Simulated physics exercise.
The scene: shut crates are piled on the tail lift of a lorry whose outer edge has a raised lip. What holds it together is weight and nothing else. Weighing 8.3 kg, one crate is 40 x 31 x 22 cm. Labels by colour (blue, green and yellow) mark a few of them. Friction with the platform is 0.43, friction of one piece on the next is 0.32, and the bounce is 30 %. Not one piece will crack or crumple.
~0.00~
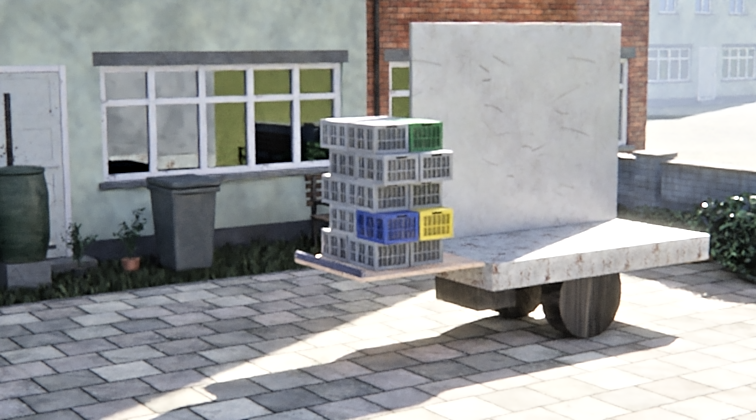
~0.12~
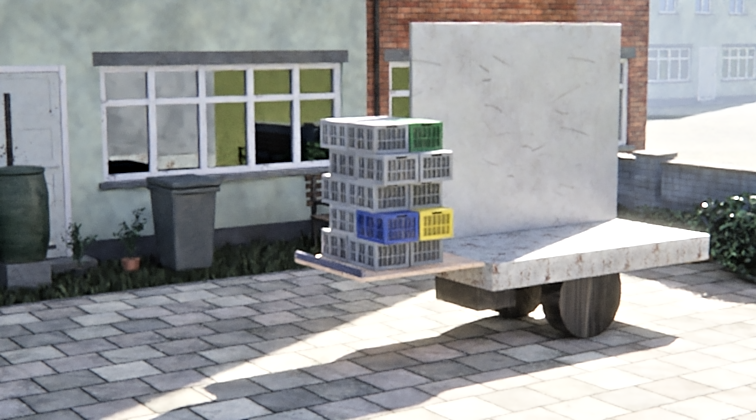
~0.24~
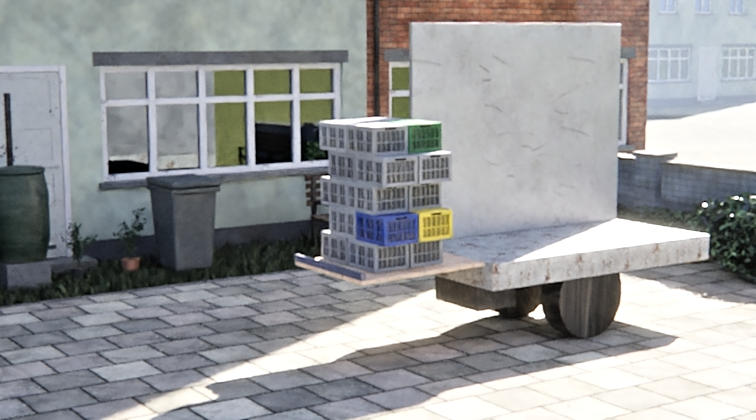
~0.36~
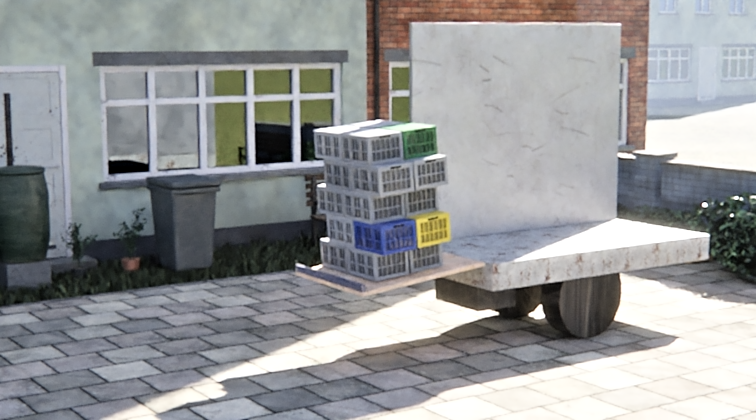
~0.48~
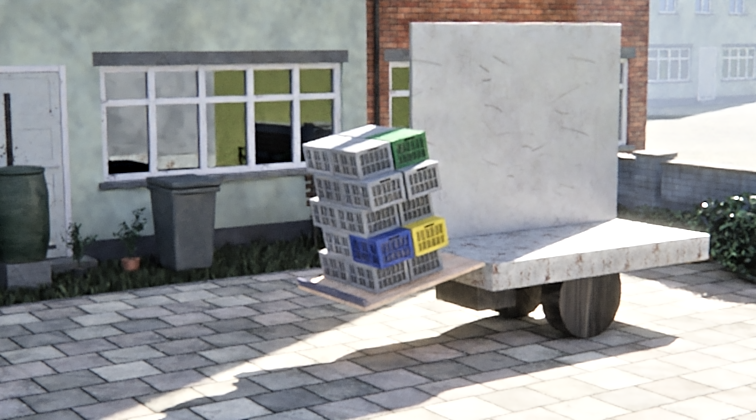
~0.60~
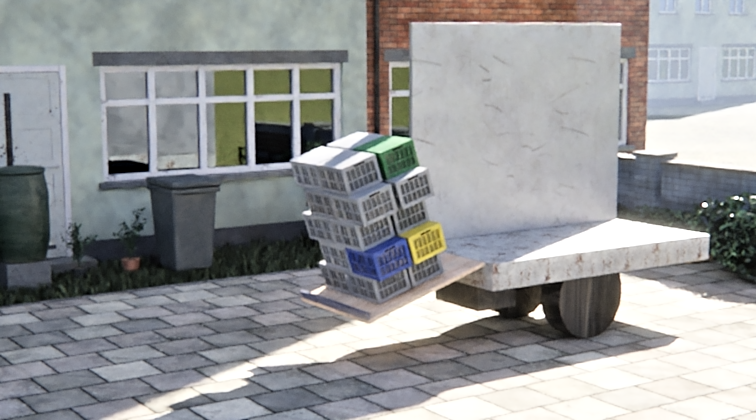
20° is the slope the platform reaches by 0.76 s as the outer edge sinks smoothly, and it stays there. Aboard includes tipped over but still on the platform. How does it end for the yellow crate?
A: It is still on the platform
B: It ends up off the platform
Answer: A.
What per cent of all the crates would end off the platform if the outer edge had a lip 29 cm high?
Then 50 per cent.
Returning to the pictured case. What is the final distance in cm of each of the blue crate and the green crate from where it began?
Net displacement (cm, approx.): Blue = 110; green = 260.
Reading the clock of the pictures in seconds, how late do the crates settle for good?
Around 3.0 s.
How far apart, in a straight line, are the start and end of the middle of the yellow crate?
Roughly 45 cm away.
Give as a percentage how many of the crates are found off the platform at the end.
I'd put it at roughly 70 per cent of them.
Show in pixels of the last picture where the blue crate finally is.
It ends up centred close to (321, 355).
By 0.94 s, slope 20°; 2 of the 20 crates off the platform; yellow crate tilted 15°; blue crate tilted 22°.
By 1.36 s, slope 20°; 14 of the 20 crates off the platform; yellow crate tilted 32°; blue crate on its side.
When it is over (3.2 s), slope 20°; 14 of the 20 crates off the platform; yellow crate tilted 24°; green crate upside down; blue crate on its side. In pixels of the last frame, middles, yellow crate near (386, 263), green crate near (157, 351).
